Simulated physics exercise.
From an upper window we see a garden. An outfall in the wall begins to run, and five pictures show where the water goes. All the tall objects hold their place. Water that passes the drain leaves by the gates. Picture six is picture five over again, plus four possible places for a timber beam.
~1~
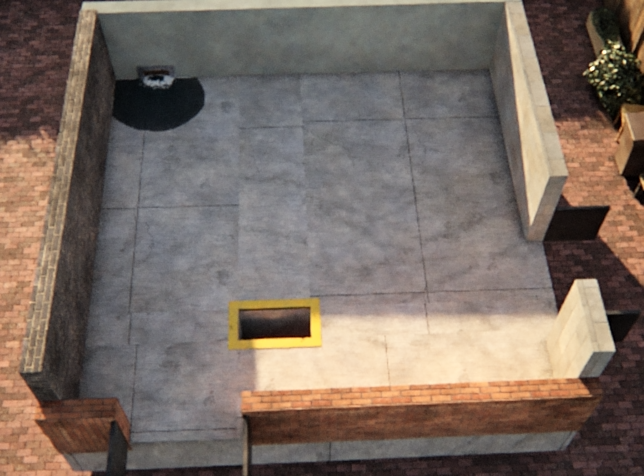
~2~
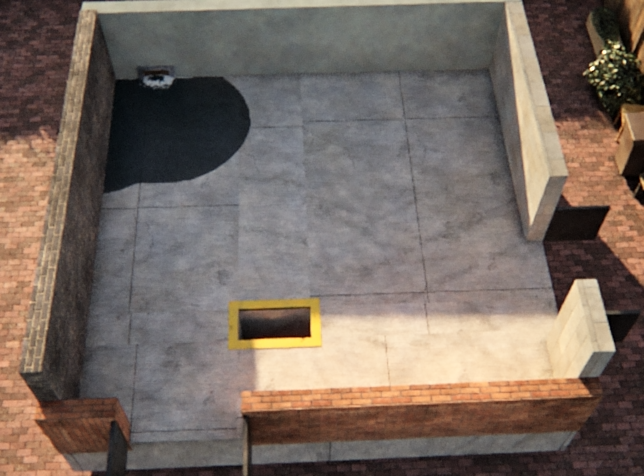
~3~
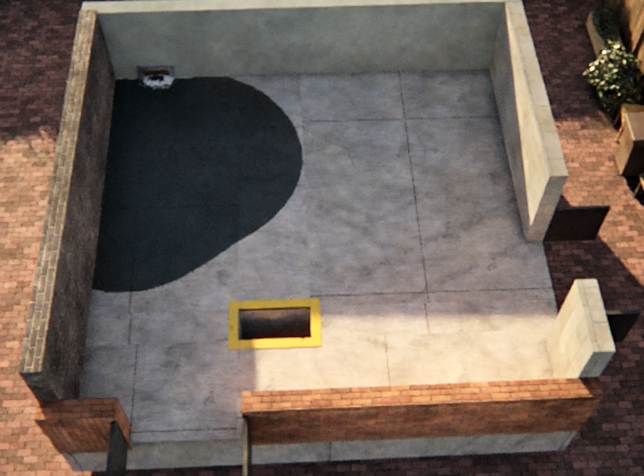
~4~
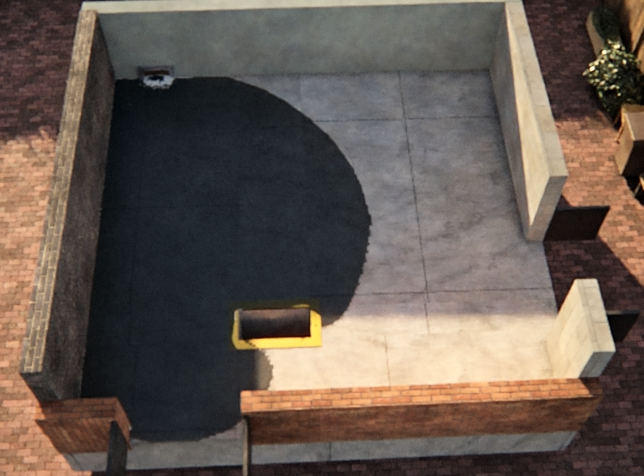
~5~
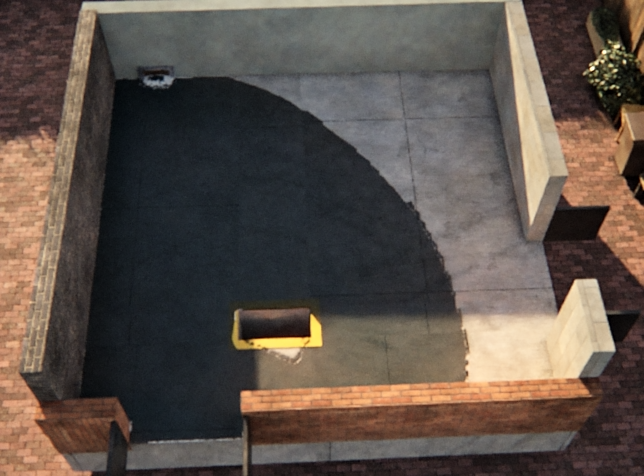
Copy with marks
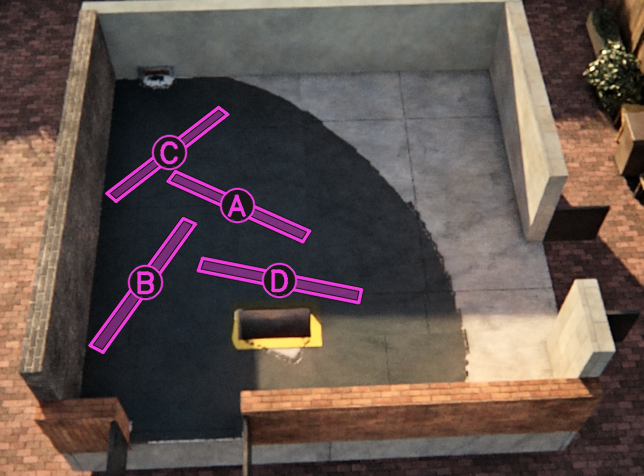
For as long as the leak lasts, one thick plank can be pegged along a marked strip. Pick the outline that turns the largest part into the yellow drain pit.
B beats the others.
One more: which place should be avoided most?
Place D.
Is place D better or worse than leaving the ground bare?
Place D is worse.
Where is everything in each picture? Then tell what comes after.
In the first frame, outfall at (157, 72); yellow drain pit at (275, 323); open gate at (535, 289); open gate at (189, 422); 4 % of the ground under water, visible out to (188, 116); yellow drain pit still dry.
In the second frame, 11 % of the ground under water, visible out to (185, 177); yellow drain pit still dry.
In the third frame, 25 % of the ground under water, visible out to (152, 283); yellow drain pit still dry.
In the fourth frame, 48 % of the ground under water, visible out to (257, 367); yellow drain pit taking water.
In the fifth frame, 61 % of the ground under water, visible out to (445, 351); yellow drain pit taking water.
In magenta, A from (171, 176) to (306, 236); B from (96, 348) to (189, 221); C from (111, 197) to (223, 110); D from (200, 264) to (360, 296).
If A is chosen, about 22 % of the stream goes into the yellow drain pit, about 77 % out by the gates.
If B is chosen, about 30 % of the stream goes into the yellow drain pit, about 70 % out by the gates.
If C is chosen, about 20 % of the stream goes into the yellow drain pit, about 79 % out by the gates.
If D is chosen, about 15 % of the stream goes into the yellow drain pit, about 84 % out by the gates.
